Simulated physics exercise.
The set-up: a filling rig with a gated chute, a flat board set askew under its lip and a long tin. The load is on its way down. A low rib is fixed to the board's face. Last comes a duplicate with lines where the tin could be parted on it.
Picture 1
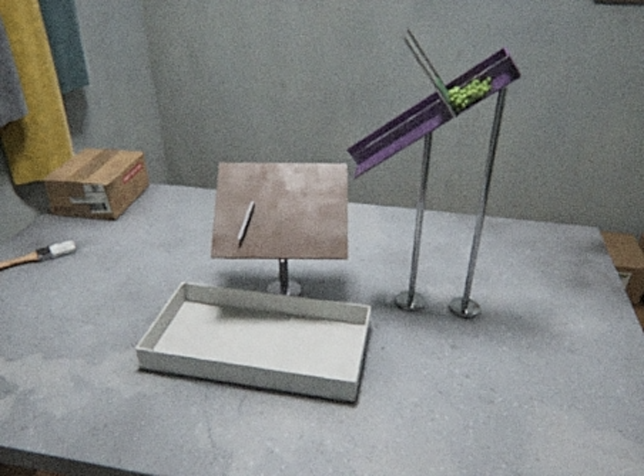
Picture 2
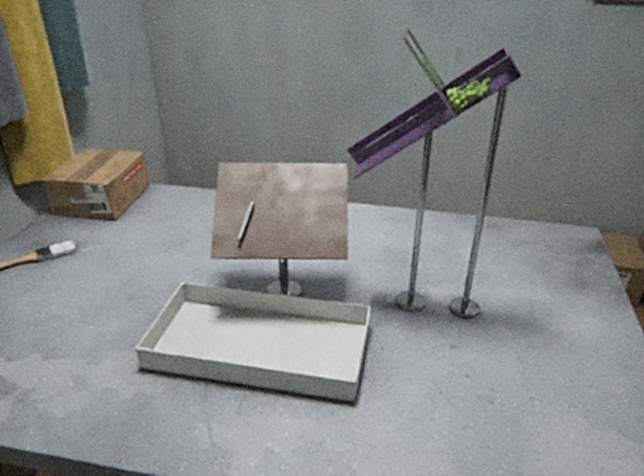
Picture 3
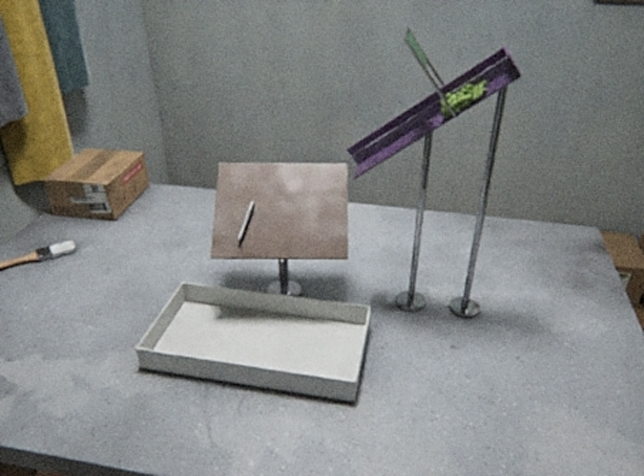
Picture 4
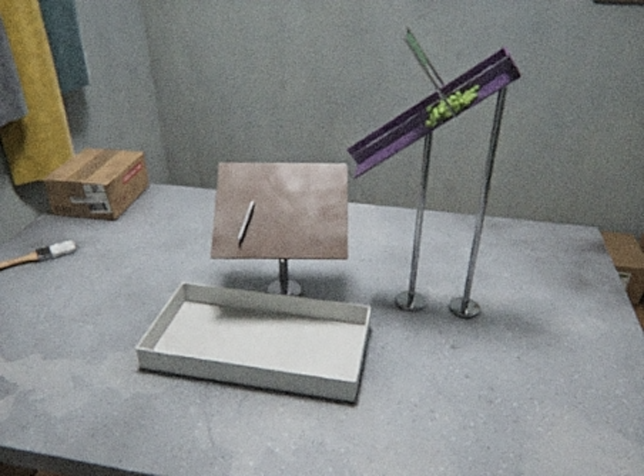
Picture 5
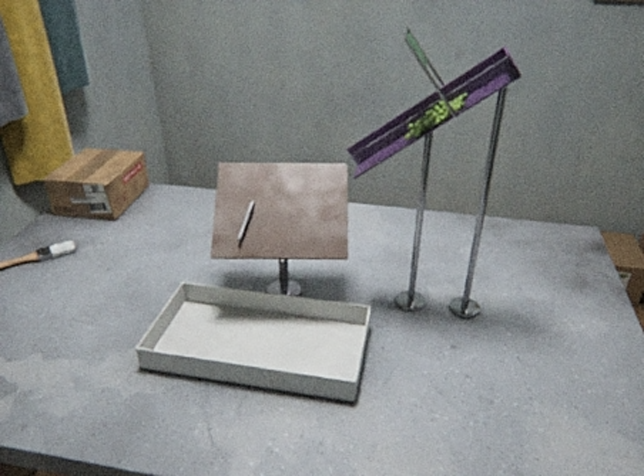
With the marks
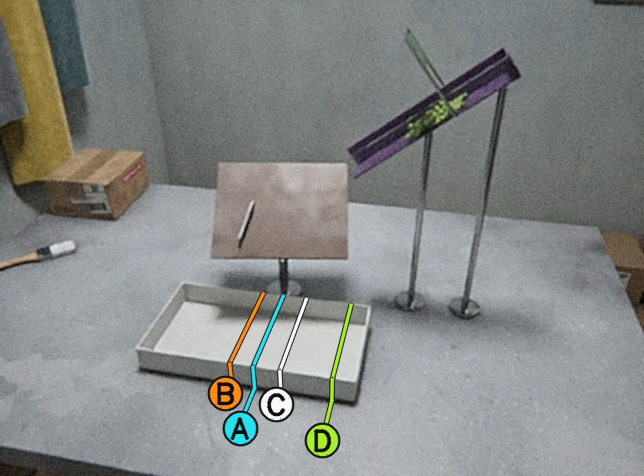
The footage shows a purple sloping chute on two metal poles above a tilted brown board and an empty pale tray. A gate in the chute lifts slightly, and small green pieces slide down and leftward, spreading out along it.
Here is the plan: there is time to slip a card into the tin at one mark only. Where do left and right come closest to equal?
It is B.
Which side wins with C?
Left.
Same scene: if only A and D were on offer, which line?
The answer is A.
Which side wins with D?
Left.
On the marked copy, line A crosses the front rim at (253, 366); line B crosses the front rim at (230, 362); line C crosses the front rim at (280, 370); line D crosses the front rim at (332, 378).
Choosing A, of what is caught, the bulk on the left of the divider, close to a quarter on the right.
Choosing B, of what is caught, close to half on the left of the divider, close to half on the right.
Choosing C, of what is caught, all but a few on the left of the divider, a small share on the right.
Choosing D, of what is caught, all but a few on the left of the divider, only a few on the right.
